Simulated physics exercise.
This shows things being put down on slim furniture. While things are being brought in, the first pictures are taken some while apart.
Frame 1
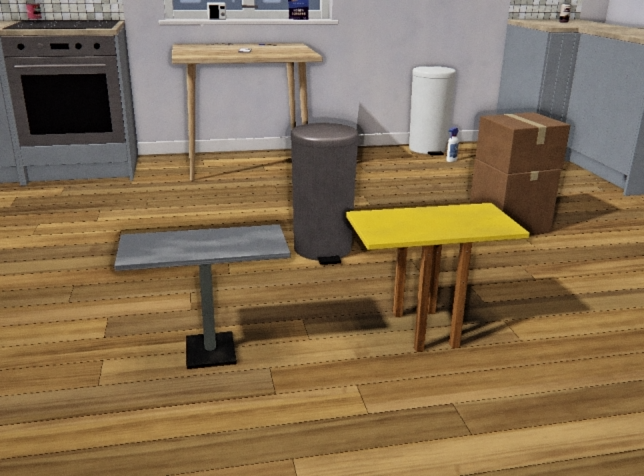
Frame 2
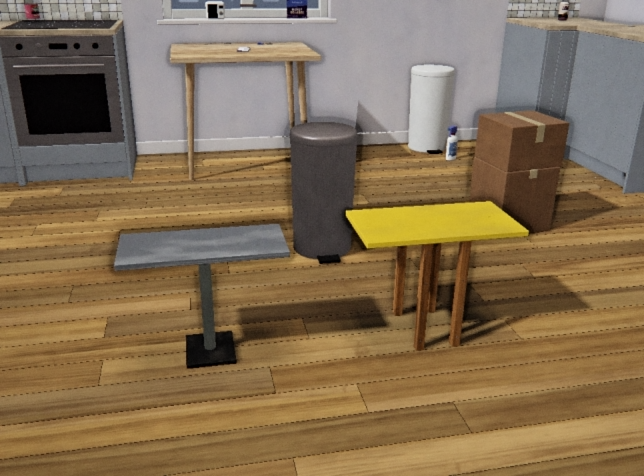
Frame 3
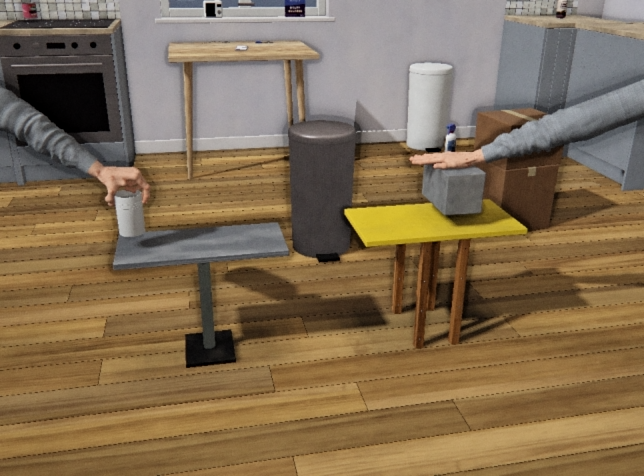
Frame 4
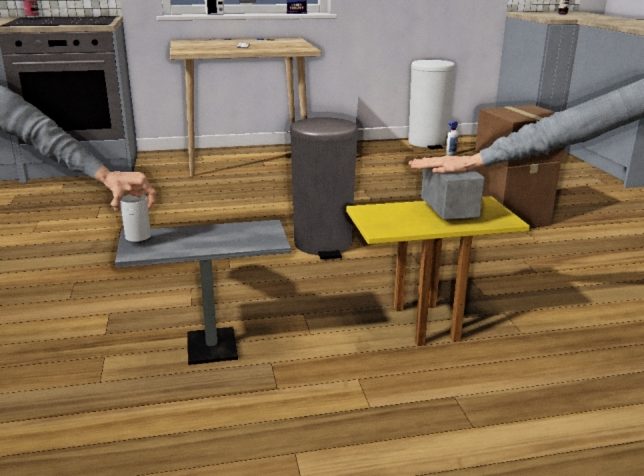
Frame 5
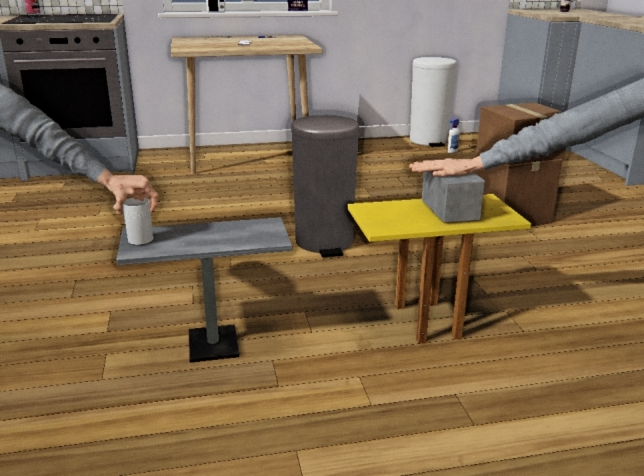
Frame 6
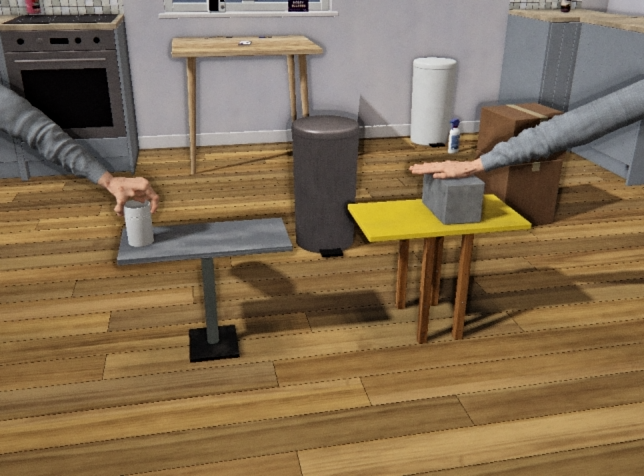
Two hands came in from either side, one lowering a white beaker onto the left end of the grey stand and the other setting a grey slab on the yellow trestle, and both kept their hold.
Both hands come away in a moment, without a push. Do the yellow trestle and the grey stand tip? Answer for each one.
Here the yellow trestle holds firm, the grey stand holds firm.
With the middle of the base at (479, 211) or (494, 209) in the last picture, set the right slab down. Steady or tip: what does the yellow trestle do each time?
Try 1: Falls. Try 2: Falls.
Then, 0.74 s later than the last frame, yellow trestle at rest near (437, 216); grey stand at rest near (206, 240).
When it is over, the yellow trestle stays flat on its feet, near (437, 216); the grey stand stays flat on its feet, near (206, 240).
